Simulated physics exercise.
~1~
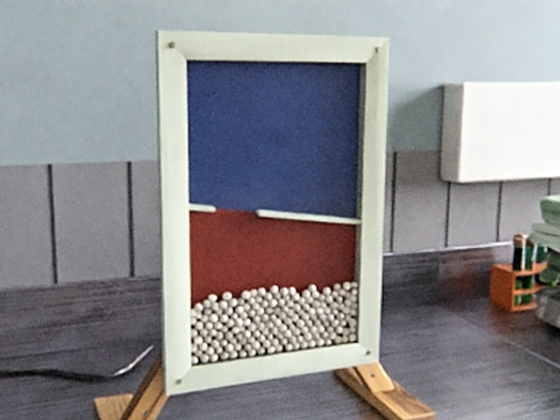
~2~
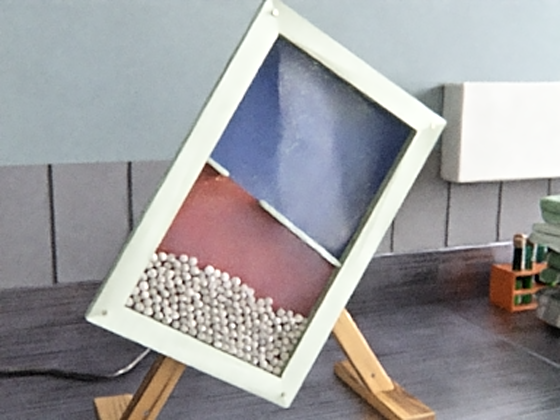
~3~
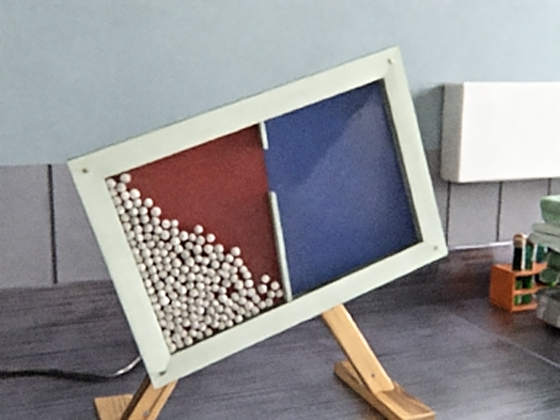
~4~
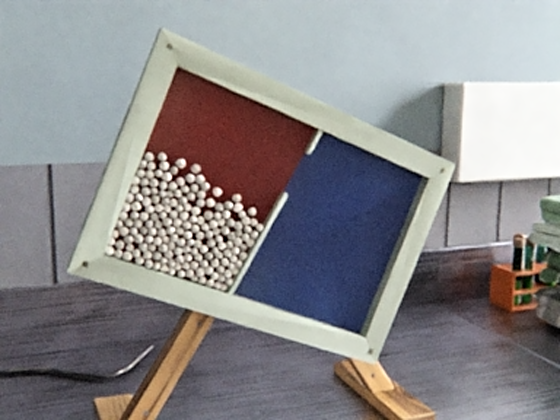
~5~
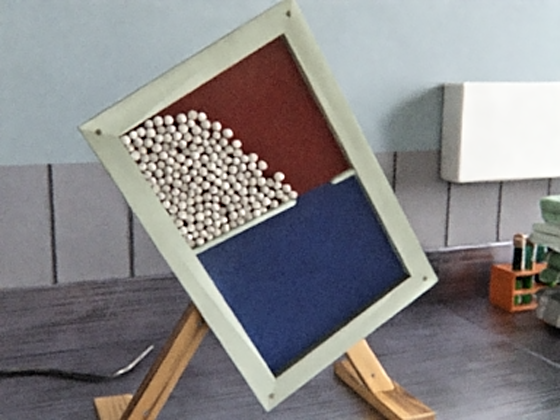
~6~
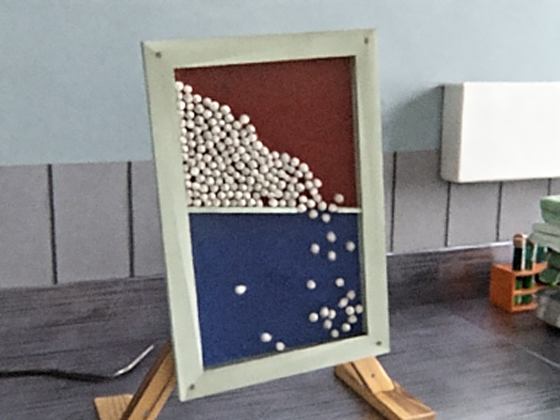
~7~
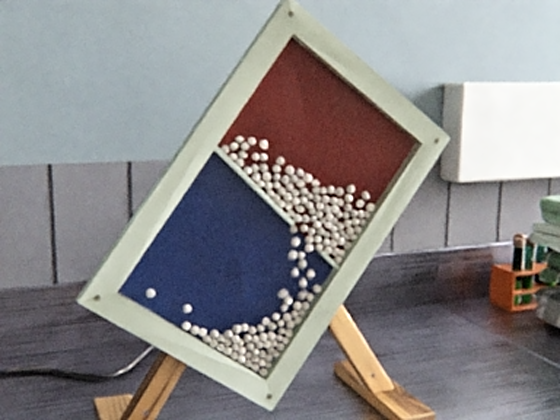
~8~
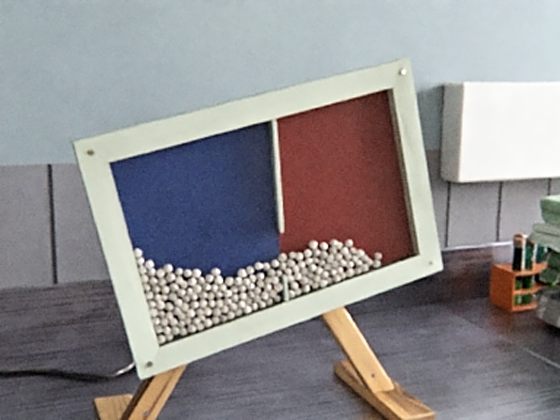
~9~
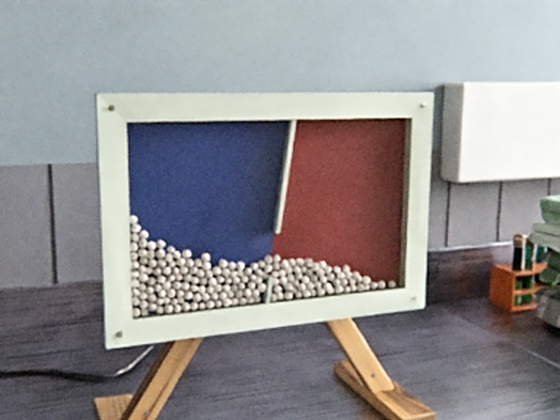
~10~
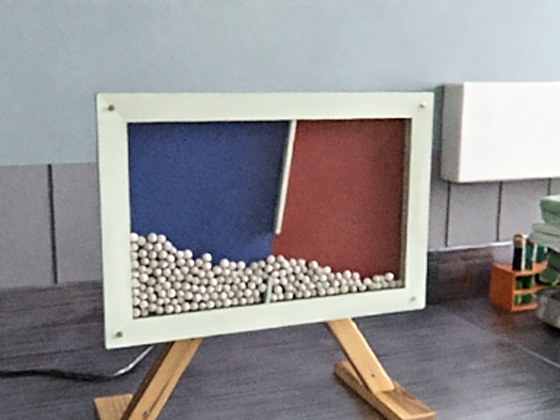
On a dark countertop, a framed box turns clockwise and white balls spill across both chambers.
